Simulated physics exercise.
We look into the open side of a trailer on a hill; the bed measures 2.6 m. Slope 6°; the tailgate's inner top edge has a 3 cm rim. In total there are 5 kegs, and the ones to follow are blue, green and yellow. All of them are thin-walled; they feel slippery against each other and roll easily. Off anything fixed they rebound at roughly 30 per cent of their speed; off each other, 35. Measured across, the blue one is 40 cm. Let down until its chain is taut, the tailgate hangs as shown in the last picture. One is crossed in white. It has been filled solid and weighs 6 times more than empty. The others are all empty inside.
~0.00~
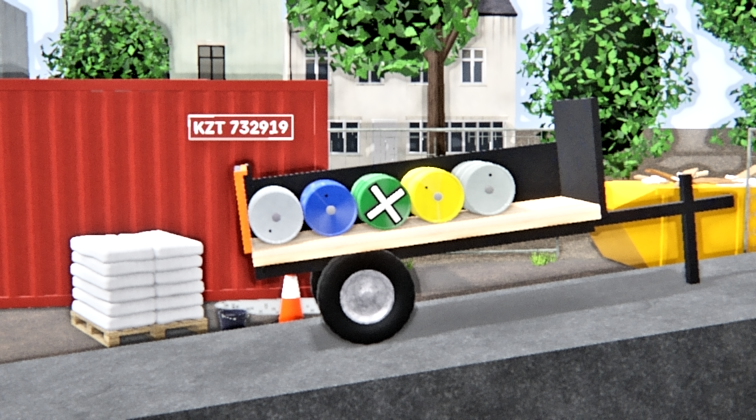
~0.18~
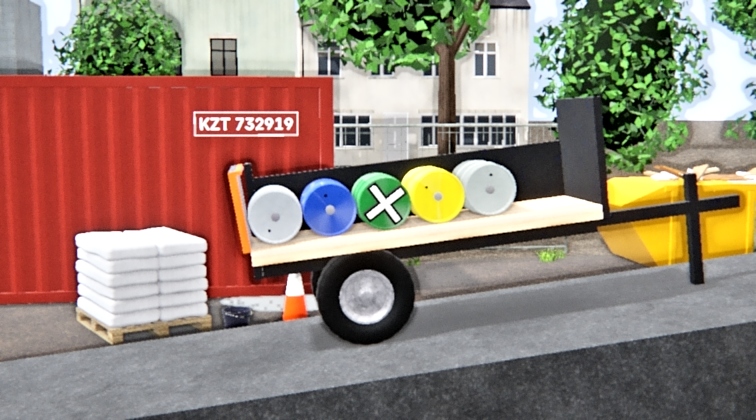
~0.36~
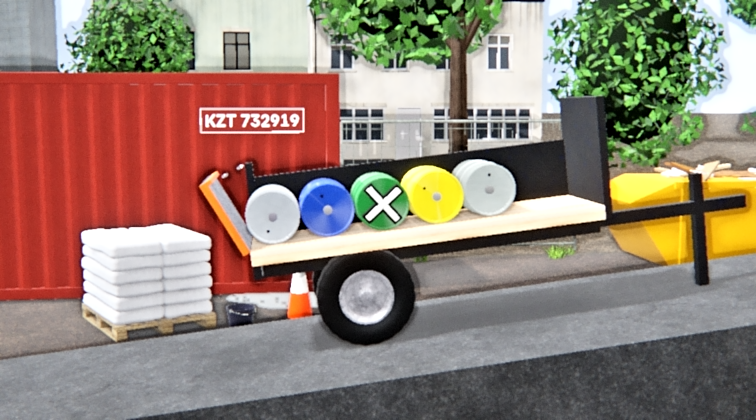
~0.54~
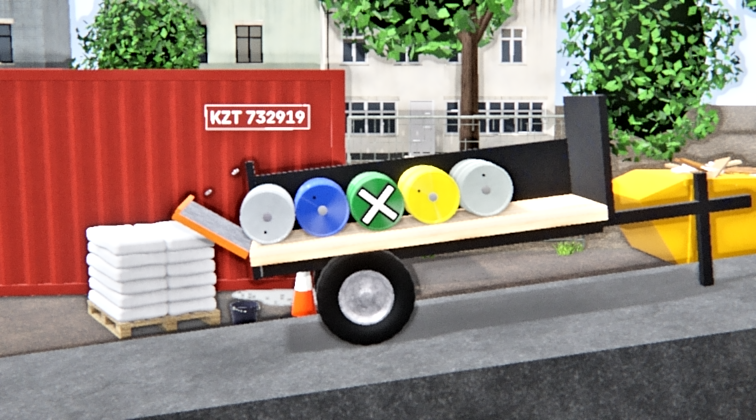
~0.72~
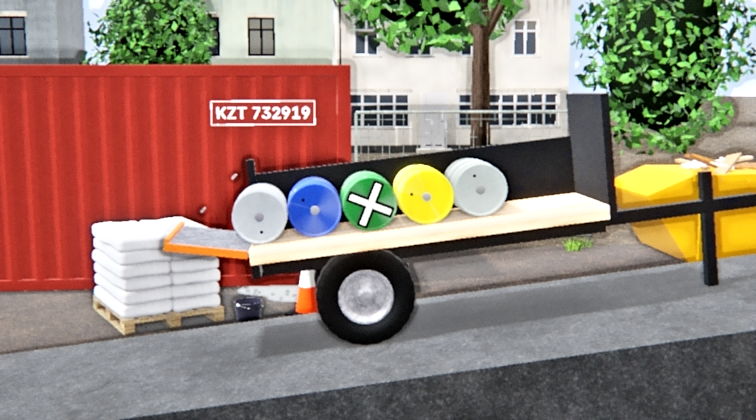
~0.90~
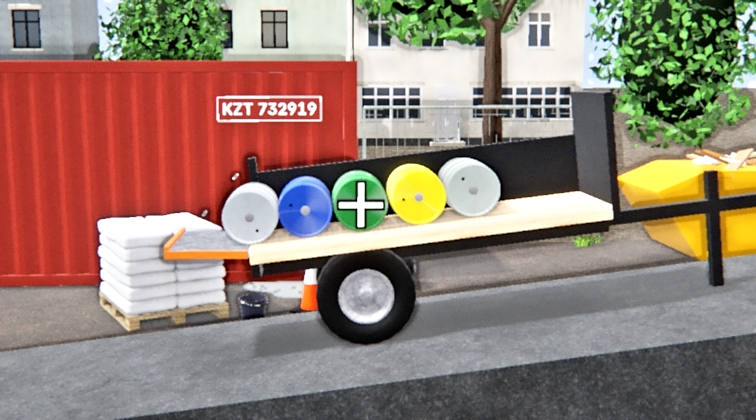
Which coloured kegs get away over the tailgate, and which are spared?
Blue: Escapes; green: Is retained; yellow: Is retained.
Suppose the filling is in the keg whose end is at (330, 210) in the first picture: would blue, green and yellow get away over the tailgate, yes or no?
Blue stays on, green stays on, yellow stays on.
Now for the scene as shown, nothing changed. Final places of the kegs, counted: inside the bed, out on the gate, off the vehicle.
Respectively 2, 1, 2.
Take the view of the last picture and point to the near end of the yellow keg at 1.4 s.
I'd put it somewhere around (382, 202) in that view.
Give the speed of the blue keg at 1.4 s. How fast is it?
Roughly 0.6 m/s.
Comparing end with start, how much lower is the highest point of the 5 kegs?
Drop: Approx. 15 centimetres.
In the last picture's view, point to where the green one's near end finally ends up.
Roughly (202, 219).
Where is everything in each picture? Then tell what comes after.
In the first frame, blue at (332, 211), green at (386, 204), yellow at (438, 197); gate 84° above level, tip at (238, 174); white cross at (386, 204).
In the second frame, blue at (331, 211), green at (385, 204), yellow at (439, 197); gate 80° above level, tip at (232, 175).
In the third frame, blue at (328, 211), green at (383, 204), yellow at (437, 197); gate 59° above level, tip at (204, 187).
In the fourth frame, blue at (323, 211), green at (378, 204), yellow at (433, 197); gate 30° above level, tip at (176, 217).
In the fifth frame, blue at (315, 211), green at (370, 204), yellow at (427, 197); gate 7° above level, tip at (167, 247).
In the sixth frame, blue at (305, 212), green at (361, 205), yellow at (419, 198); gate 1° above level, tip at (167, 255).
After 1.4 s, blue is on the bed, 15 cm short of the hinge, rolling left; green is on the bed, 55 cm short of the hinge, rolling left; yellow is on the bed, 95 cm short of the hinge, rolling left; 0 gone off the back.
After 2.0 s, blue is on the gate, 20 cm past the hinge, rolling left; green is on the bed, 20 cm short of the hinge, rolling left; yellow is on the bed, 60 cm short of the hinge, rolling left; 1 gone off the back.
After 2.7 s, blue is dropping off the gate; green is on the gate, 25 cm past the hinge, rolling left; yellow is on the bed, 15 cm short of the hinge, rolling left; 2 gone off the back.
At rest (4.7 s), blue is out on the ground; green is on the gate, 30 cm past the hinge; yellow is on the bed, 10 cm short of the hinge; 2 gone off the back.
